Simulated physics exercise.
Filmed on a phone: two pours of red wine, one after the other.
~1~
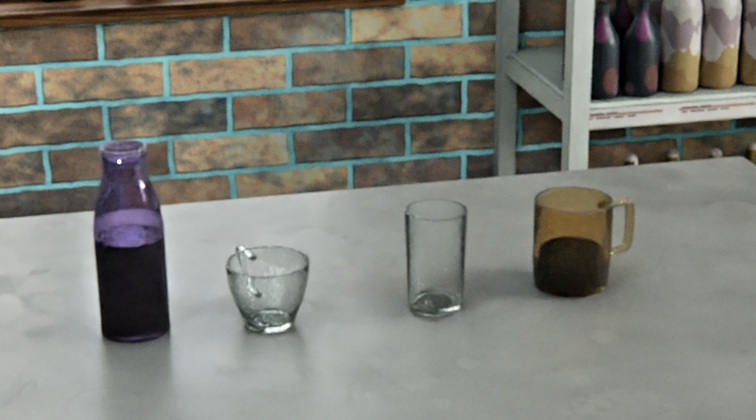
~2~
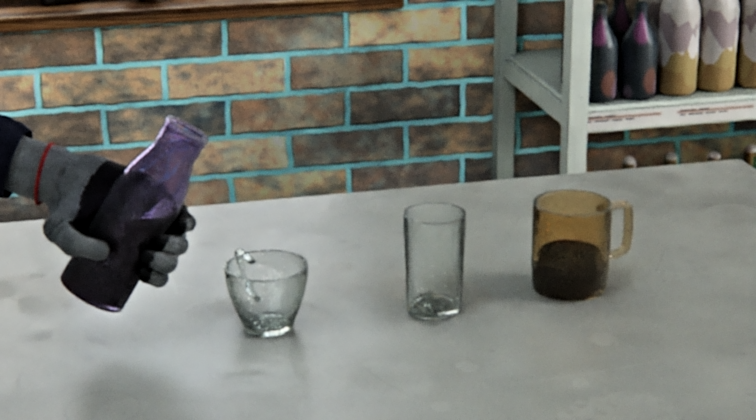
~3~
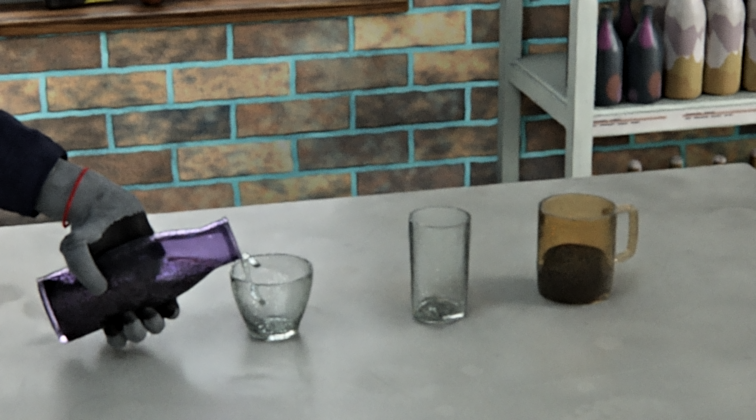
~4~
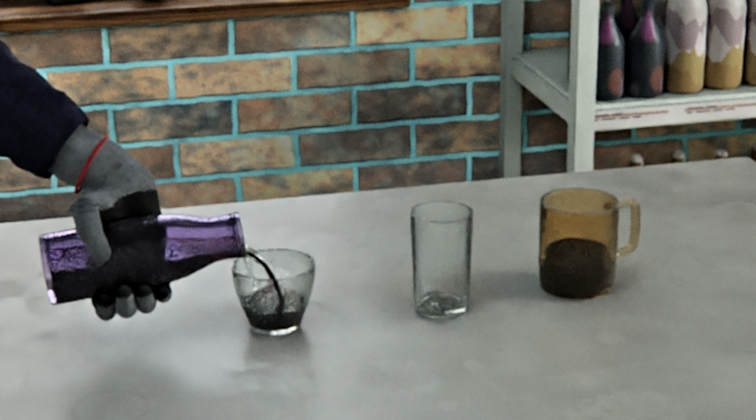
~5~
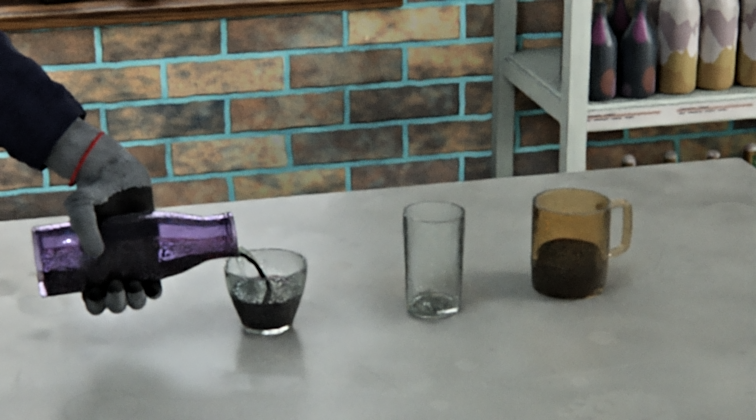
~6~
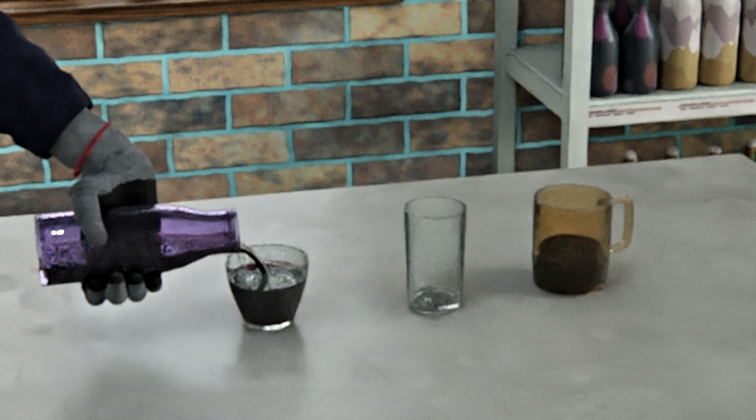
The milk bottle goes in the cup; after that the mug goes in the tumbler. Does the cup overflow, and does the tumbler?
The cup runs over; the tumbler takes it all.
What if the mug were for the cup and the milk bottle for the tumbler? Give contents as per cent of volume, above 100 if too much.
Roughly 60 per cent, then 130 per cent.
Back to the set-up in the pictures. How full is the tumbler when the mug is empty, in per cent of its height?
Some 55 per cent.
Shortly, the cup is full to the brim.
Then, the cup is full to the brim, some went over its rim.
At the finish, the cup is full to the brim, some went over its rim; the tumbler is about half full.
